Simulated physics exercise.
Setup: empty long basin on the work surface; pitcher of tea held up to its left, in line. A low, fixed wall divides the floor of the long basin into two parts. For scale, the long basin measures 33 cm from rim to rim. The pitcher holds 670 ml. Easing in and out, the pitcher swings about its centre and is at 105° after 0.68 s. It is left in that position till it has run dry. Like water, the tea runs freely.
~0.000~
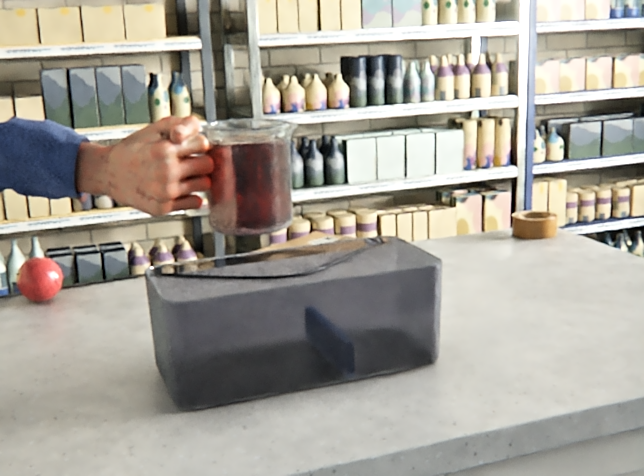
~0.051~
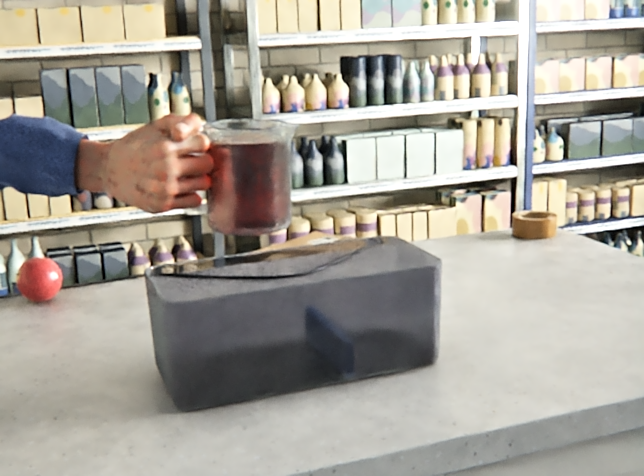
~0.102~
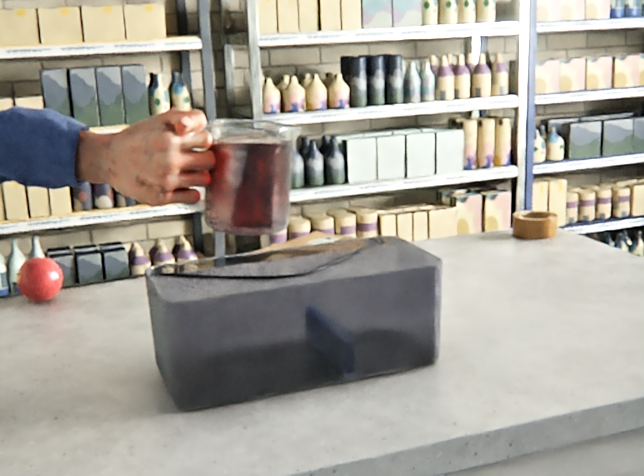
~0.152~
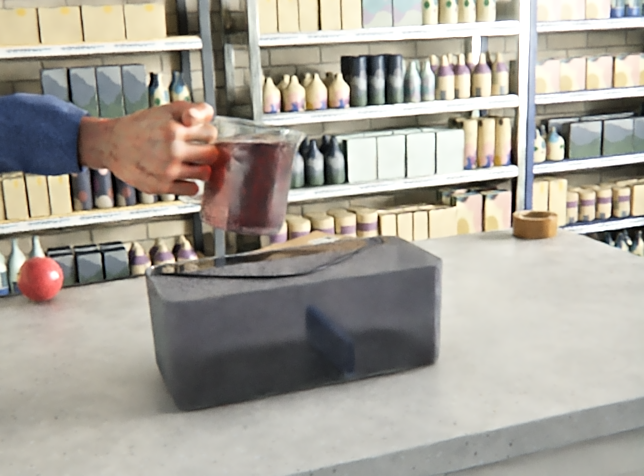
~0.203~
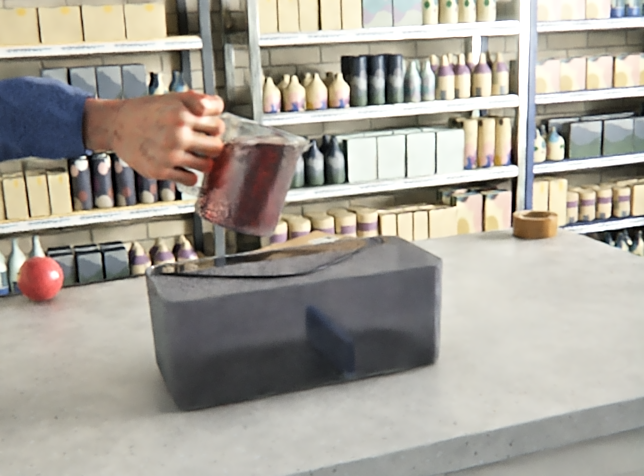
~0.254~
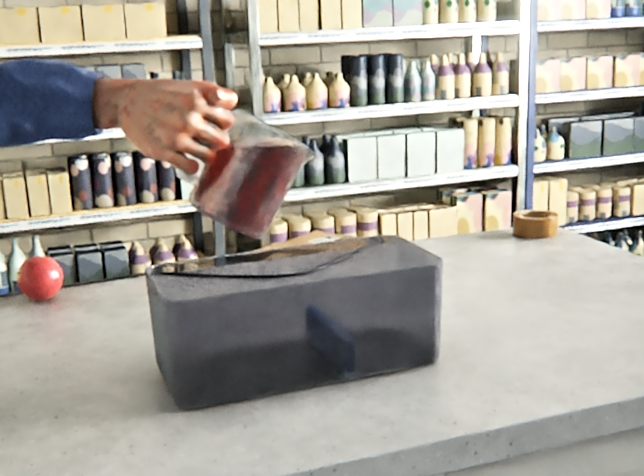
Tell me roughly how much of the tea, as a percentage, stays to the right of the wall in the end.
Around 92 per cent stays on the right.
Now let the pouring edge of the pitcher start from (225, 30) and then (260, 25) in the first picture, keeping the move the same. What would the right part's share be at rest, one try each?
Roughly 25 per cent the first time and 85 per cent the second.
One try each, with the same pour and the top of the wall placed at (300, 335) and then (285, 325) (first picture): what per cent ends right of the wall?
In turn about 90 and 95 per cent.
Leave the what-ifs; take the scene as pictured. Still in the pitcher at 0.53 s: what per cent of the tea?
Roughly 62 per cent.
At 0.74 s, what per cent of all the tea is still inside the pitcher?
About 18 per cent.
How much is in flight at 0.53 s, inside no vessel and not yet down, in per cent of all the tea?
Near 20 in a hundred.
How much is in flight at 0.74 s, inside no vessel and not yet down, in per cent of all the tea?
Around 14 percent of the liquid.
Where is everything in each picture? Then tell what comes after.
In the first frame, it leans 0°; its right rim is at (297, 122); the tea meets the walls at (207, 143) and (283, 137); the long basin's rim runs from (154, 286) to (418, 249); the wall's top is at (327, 324).
In the second frame, it leans 1°; its right rim is at (298, 123); the tea meets the walls at (207, 143) and (285, 137).
In the third frame, it leans 6°; its right rim is at (302, 127); the tea meets the walls at (211, 141) and (288, 138).
In the fourth frame, it leans 12°; its right rim is at (307, 134); the tea meets the walls at (213, 143) and (292, 140).
In the fifth frame, it leans 21°; its right rim is at (312, 143); the tea meets the walls at (212, 155) and (300, 142).
In the sixth frame, it leans 32°; its right rim is at (316, 155); the tea meets the walls at (208, 163) and (310, 146).
Then, 0.53 s in, the tilt is 93° and 63 per cent is still to pour, 0 is left of the wall and 17 right of it.
Then, 0.74 s in, the tilt is 105° and 18 per cent is still to pour, 2 is left of the wall and 66 right of it.
Then, 0.95 s in, the tilt is 105° and 3 per cent is still to pour, 5 is left of the wall and 87 right of it.
Then, 1.18 s in, the tilt is 105° and 0 per cent is still to pour, 6 is left of the wall and 92 right of it.
Finally, 6 per cent lies left of the wall, 92 right of it and 1 outside.
